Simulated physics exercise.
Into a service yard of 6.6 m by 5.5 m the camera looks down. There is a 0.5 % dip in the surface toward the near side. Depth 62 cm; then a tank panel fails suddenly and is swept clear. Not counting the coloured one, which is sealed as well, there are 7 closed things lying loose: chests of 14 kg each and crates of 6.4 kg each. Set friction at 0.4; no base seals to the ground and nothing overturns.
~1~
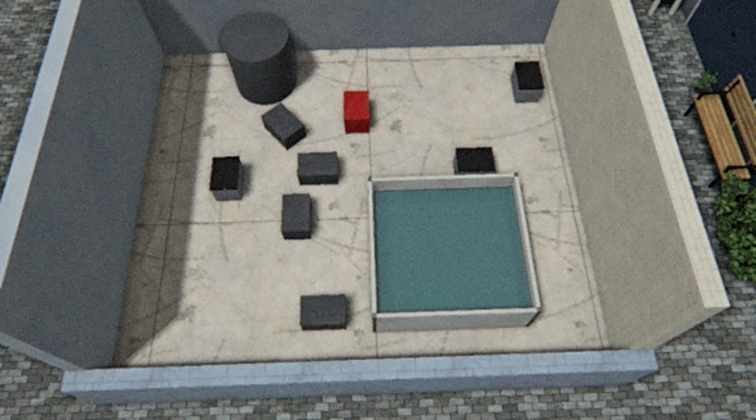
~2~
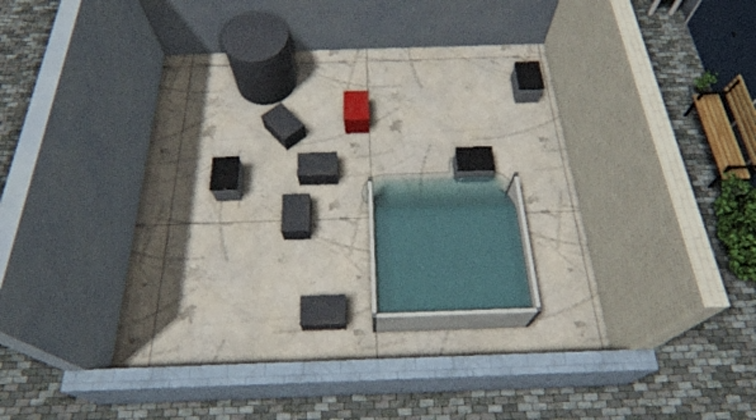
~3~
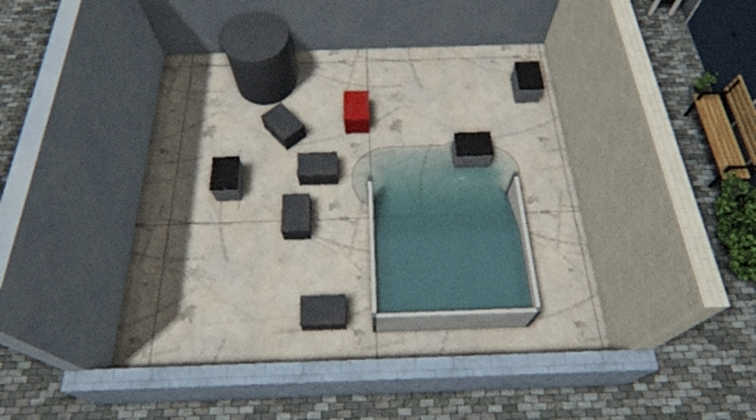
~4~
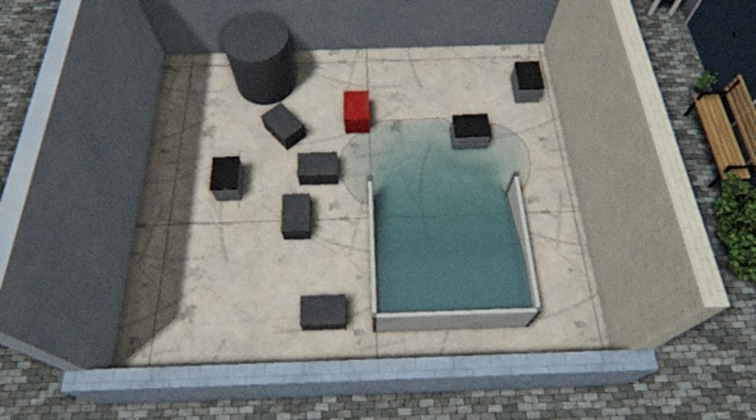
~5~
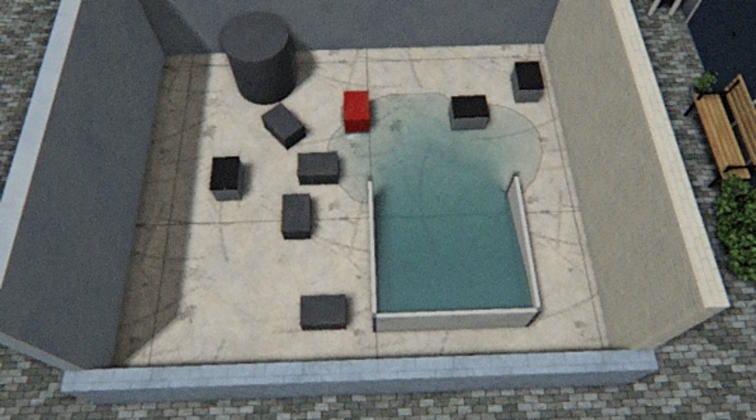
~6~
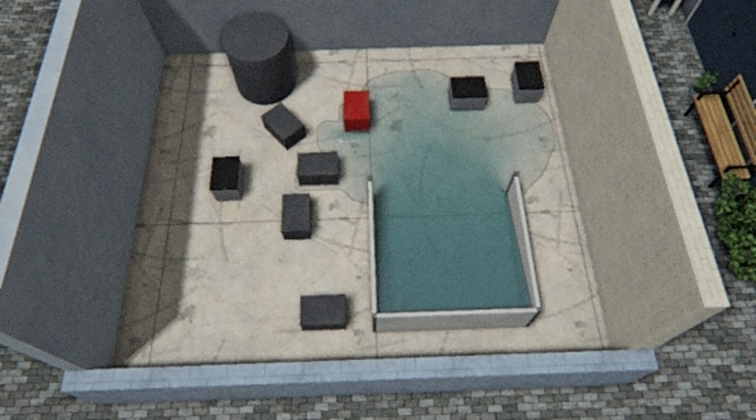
Teal water spreads from a low-walled enclosure in a pale-floored, high-walled yard, seen from above by a still camera. A dark grey cylinder stands at the far left, with a red box to its right and seven dark boxes scattered about. Once the enclosure's far side opens, the water fans out across the floor, pushing one black-topped box toward the back wall and reaching the red box, which stays put.
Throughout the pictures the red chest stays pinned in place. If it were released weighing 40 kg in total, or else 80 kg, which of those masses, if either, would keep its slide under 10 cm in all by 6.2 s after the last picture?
Doubling the load is necessary and sufficient.
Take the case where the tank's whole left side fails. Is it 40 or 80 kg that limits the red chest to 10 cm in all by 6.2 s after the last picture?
In that case the smaller load will do.
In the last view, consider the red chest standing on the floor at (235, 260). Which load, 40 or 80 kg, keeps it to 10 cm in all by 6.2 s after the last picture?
Lab note - result: Lighter mass suffices.
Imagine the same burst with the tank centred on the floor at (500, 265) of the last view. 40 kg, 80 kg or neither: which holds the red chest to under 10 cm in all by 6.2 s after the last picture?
For that case: Heavier one only.
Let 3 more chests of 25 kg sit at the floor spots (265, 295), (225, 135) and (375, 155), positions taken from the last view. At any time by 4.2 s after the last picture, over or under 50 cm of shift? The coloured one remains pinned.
One after another they come out within the mark, within the mark, beyond the mark.
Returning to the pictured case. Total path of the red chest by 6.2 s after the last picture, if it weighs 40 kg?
Some 200 centimetres of travel in total.
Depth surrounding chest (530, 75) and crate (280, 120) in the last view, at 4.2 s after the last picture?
Roughly 11 and 6 cm.
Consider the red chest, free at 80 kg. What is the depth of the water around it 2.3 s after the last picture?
Depth: Approx. 10 cm.
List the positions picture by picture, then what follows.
The red chest at (356, 105) rests on the ground; water covers 3.7 m2; 0 of 8 have shifted, in the first frame.
The red chest at (356, 105), on the bottom; 4.7 m2 under water; 0 of 8 have shifted, in the second frame.
The red chest at (356, 105) rests on the ground; water covers 5.8 m2; 1 of 8 have shifted, in the third frame.
The red chest at (356, 105) rests on the ground; 7.3 m2 under water; 1 of 8 have shifted, in the fourth frame.
The red chest at (356, 105) rests on the ground; water covers 8.8 m2; 1 of 8 have shifted, in the fifth frame.
The red chest at (356, 105) rests on the ground; 10.4 m2 under water; 1 of 8 have shifted, in the sixth frame.
Then, 0.6 s after the last picture the red chest would be 14 cm from its start with 40 kg and 0 cm from its start with 80 kg; 11 cm of water round it then.
Then, 2.3 s after the last picture the red chest would be 79 cm from its start with 40 kg and 0 cm from its start with 80 kg; 10 cm of water round it then.
Then, 4.2 s after the last picture the red chest would be 112 cm from its start with 40 kg and 0 cm from its start with 80 kg; 10 cm of water round it then.
Then, 6.2 s after the last picture the red chest would be 128 cm from its start with 40 kg and 0 cm from its start with 80 kg; 7 cm of water round it then.
